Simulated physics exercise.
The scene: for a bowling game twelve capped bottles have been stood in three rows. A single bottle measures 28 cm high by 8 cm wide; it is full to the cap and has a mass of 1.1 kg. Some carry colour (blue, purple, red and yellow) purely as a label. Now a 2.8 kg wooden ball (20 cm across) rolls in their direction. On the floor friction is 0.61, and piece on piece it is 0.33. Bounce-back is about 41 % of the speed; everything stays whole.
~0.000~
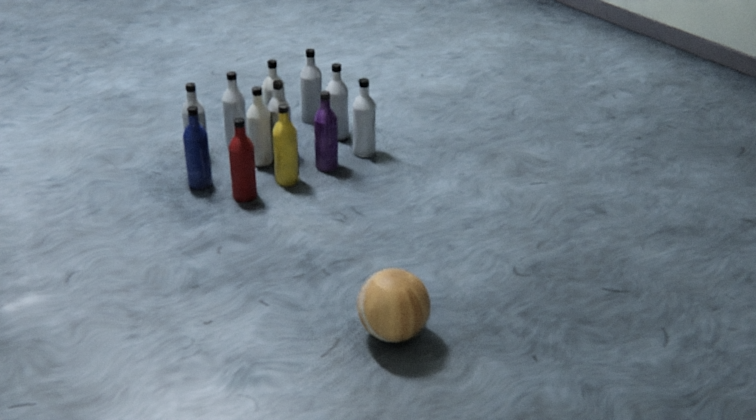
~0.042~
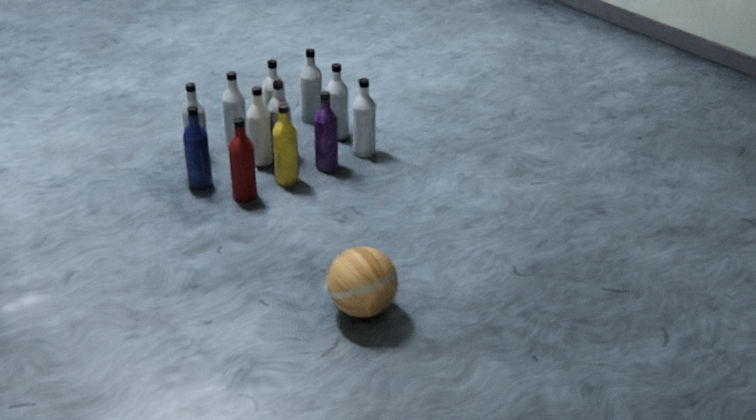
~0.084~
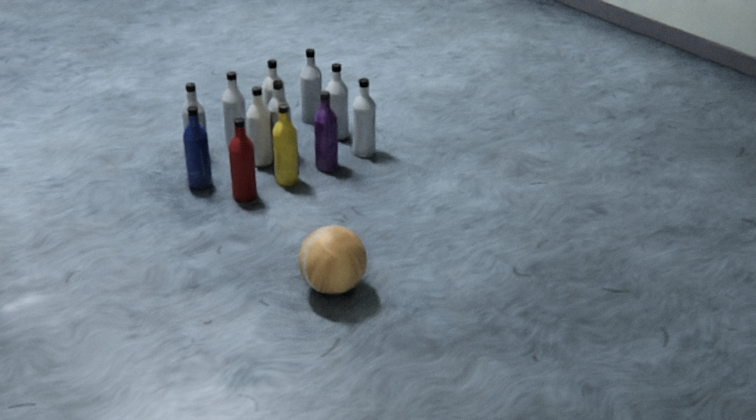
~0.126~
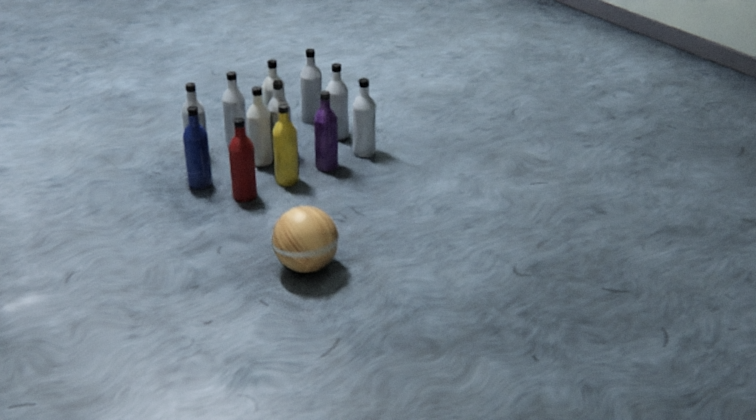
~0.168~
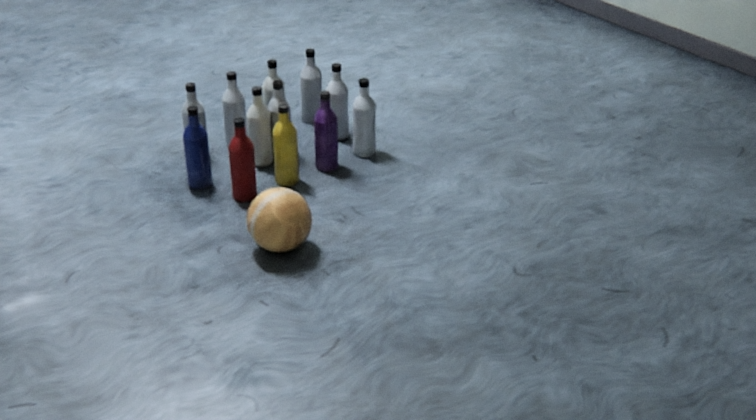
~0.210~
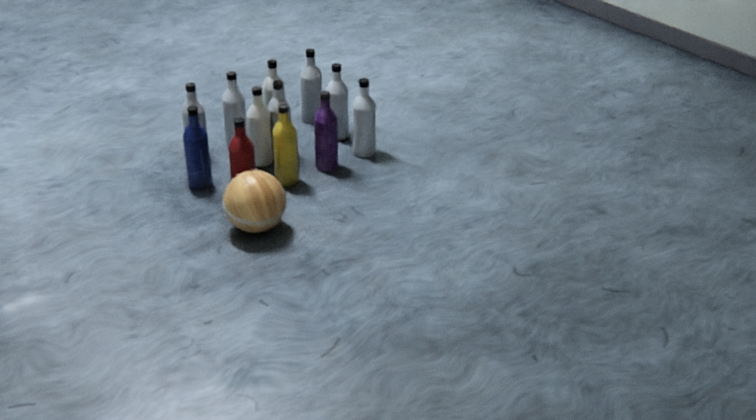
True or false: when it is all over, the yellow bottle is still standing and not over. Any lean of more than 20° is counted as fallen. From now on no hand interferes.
True.
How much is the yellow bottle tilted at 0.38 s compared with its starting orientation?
About 0°.
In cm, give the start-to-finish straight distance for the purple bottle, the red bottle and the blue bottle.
The purple one ends 0 cm from its start, the red one 50 cm and the blue one 30 cm.
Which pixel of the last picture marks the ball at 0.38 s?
Roughly (173, 172).
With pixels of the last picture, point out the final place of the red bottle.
It settles close to (216, 128) in the last view.
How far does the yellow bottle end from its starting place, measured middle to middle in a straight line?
I'd say close to 0 cm away from its start.
After 0.38 s, ball still moving; 1 of the 12 bottles over; yellow bottle unmoved; red bottle 29° from how it stood.
After 0.66 s, ball still moving; 4 of the 12 bottles over; yellow bottle unmoved; red bottle lying flat.
In the end (3.2 s), ball rolling away; 4 of the 12 bottles over; yellow bottle unmoved; red bottle lying flat; blue bottle lying flat. From the last view, middles, yellow bottle near (285, 144), red bottle near (215, 128).
